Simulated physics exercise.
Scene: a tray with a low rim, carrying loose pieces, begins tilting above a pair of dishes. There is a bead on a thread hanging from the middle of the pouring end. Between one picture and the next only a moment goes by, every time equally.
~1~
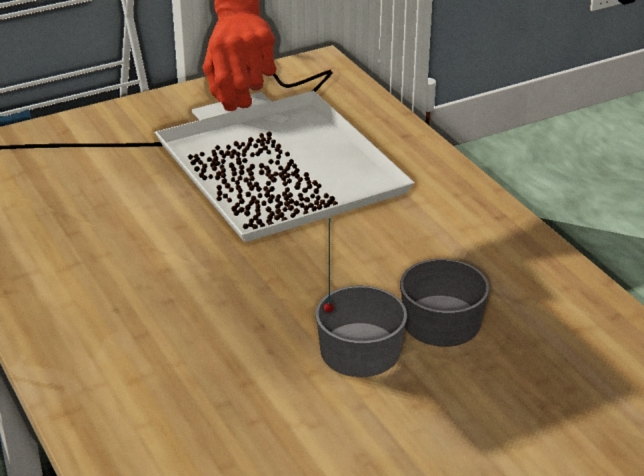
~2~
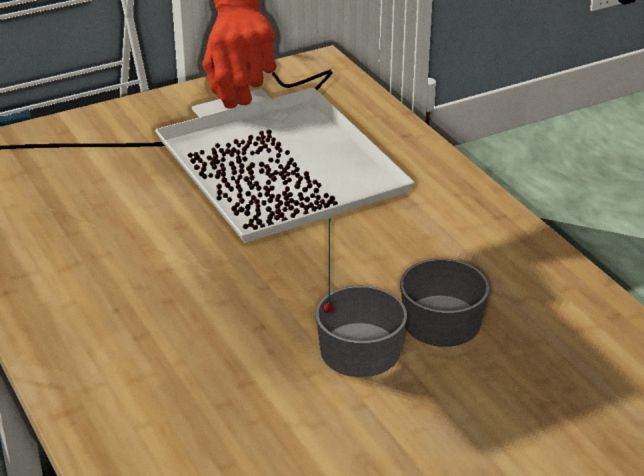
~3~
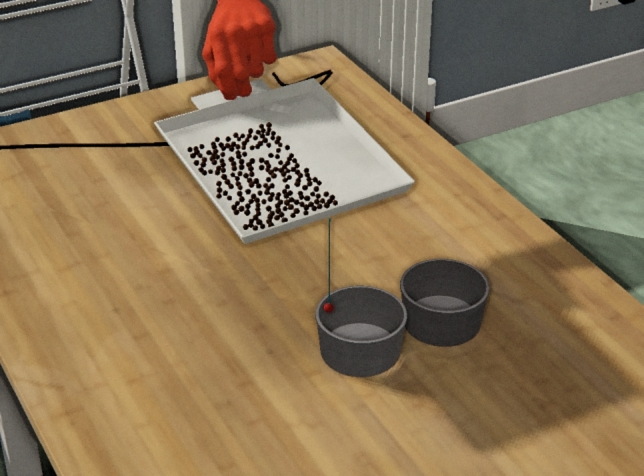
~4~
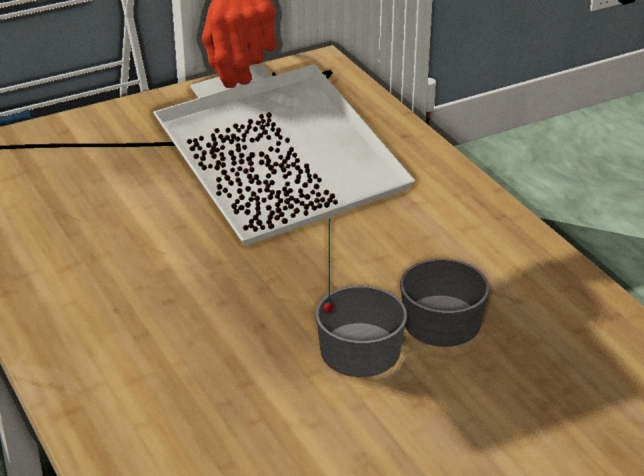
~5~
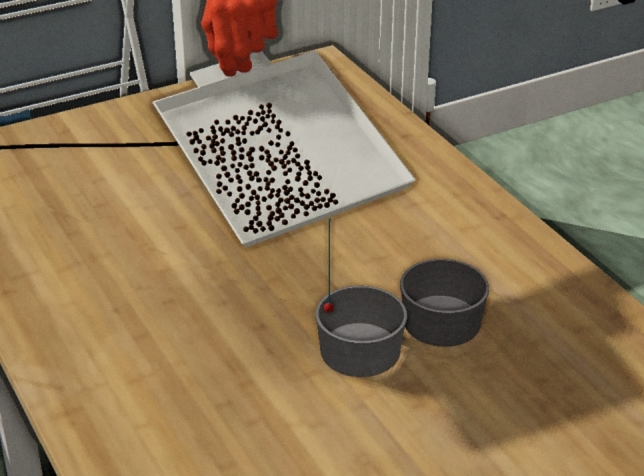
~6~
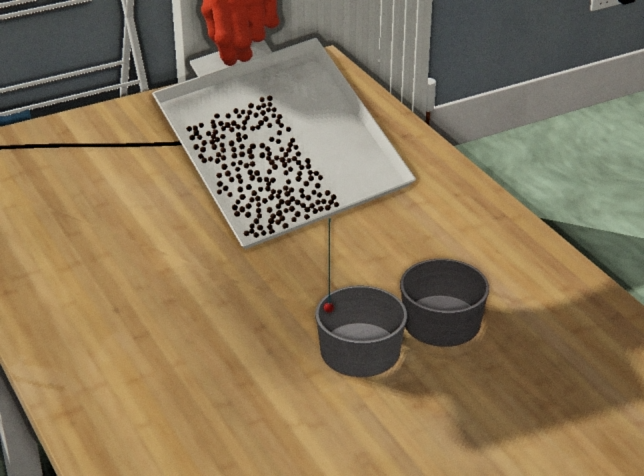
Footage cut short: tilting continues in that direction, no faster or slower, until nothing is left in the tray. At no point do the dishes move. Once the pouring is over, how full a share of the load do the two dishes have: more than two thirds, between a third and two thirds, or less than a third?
They have less than a third of it.
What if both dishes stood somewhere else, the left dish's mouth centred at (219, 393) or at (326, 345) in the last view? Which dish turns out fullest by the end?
Placement one gives the one at right, placement two gives the one at left.
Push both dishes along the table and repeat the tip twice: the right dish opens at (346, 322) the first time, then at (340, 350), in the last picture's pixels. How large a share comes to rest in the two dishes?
In the first position around 90 percent, in the second around 60 percent.
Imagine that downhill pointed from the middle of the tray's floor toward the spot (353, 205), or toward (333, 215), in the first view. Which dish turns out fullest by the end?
Respectively, the one at left and the one at left.
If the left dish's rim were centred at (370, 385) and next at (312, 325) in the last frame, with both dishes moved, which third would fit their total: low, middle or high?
For the first try it's below one third, and for the second it's below one third.
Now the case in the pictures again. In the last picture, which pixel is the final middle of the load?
I'd put the middle somewhere around (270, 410).
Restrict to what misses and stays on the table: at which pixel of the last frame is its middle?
Near (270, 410).
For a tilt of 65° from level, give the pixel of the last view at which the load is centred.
Load centre: Approx. (269, 226).
Soon, tray tipped steeply; most on the tray; a stray few outside both; a small part in the air.
A while on, tray tipped past a quarter turn; a stray few on the tray; a stray few in the left dish; most outside both; a small part in the air.
Towards the end, tray tipped past a quarter turn; all outside both.
Finally, tray tipped past a quarter turn; none in the left dish; none in the right dish; all outside both.
